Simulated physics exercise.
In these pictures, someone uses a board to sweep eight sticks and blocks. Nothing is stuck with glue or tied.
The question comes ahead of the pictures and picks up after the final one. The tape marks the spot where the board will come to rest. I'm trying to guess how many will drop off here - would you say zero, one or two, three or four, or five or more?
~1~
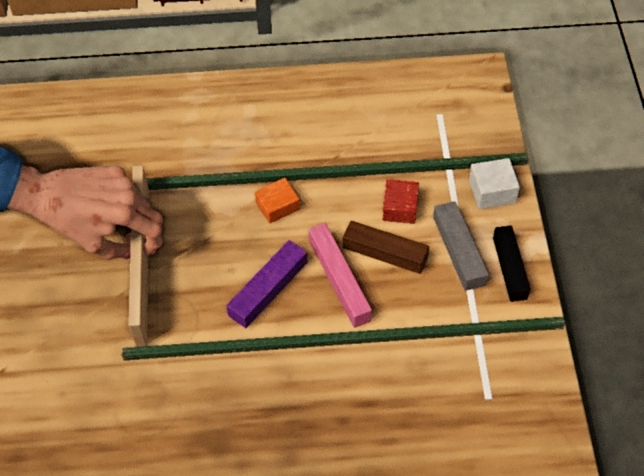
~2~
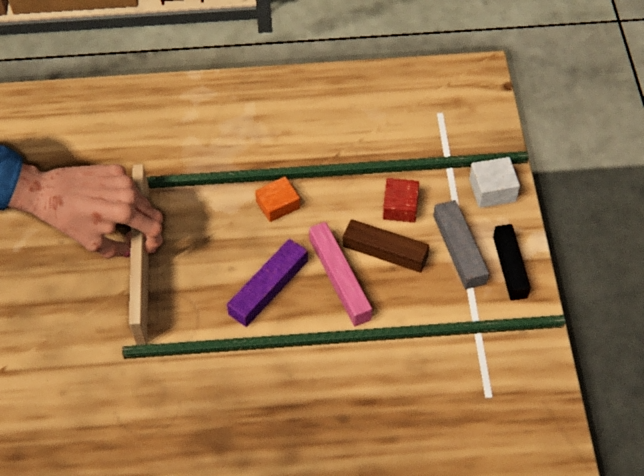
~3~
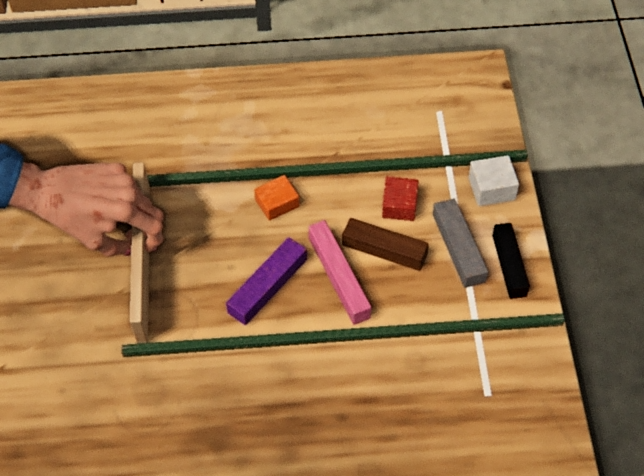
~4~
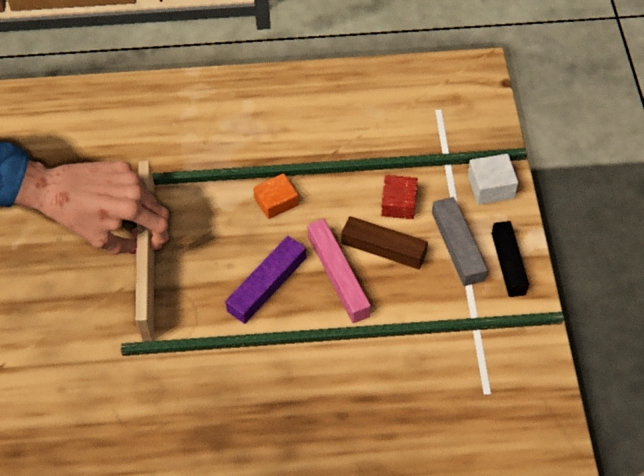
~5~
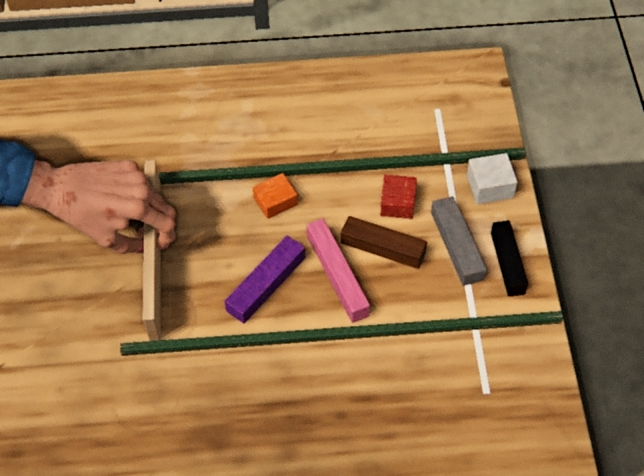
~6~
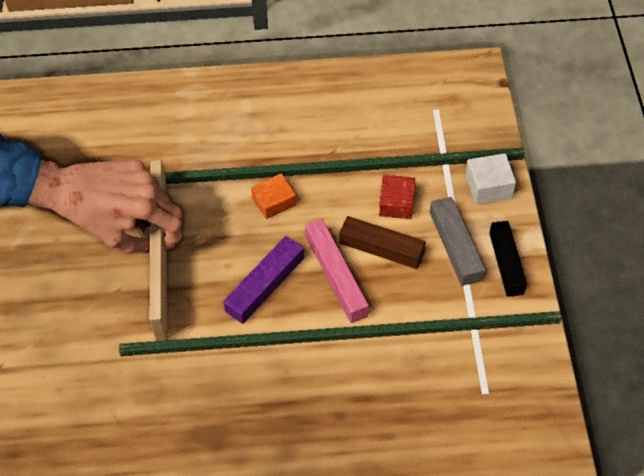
Watch it: Hardly any - one or two - go plunging down.
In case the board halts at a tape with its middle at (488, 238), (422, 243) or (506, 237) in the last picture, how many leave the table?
It would be 3, 0 and 5.
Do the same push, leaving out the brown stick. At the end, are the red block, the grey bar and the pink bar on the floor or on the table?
Final state: Red block in place, grey bar in place, pink bar in place.
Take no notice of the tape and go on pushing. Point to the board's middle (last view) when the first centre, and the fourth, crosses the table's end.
First at (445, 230), next at (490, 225).
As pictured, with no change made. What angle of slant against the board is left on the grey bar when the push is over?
It measures close to 5 degrees.
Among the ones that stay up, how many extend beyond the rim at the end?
I'd say 1 of them.
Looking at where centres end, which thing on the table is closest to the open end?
Grey bar.
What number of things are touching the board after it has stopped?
That number would be 2.
Soon after, none off yet; black stick at rest near (508, 258); white block at rest near (490, 179); grey bar at rest near (457, 240).
Then, none off yet; black stick moving near (519, 258); white block moving near (495, 178); grey bar moved a little near (495, 238).
At rest, the number that fall off is one or two; fallen, white block and black stick.
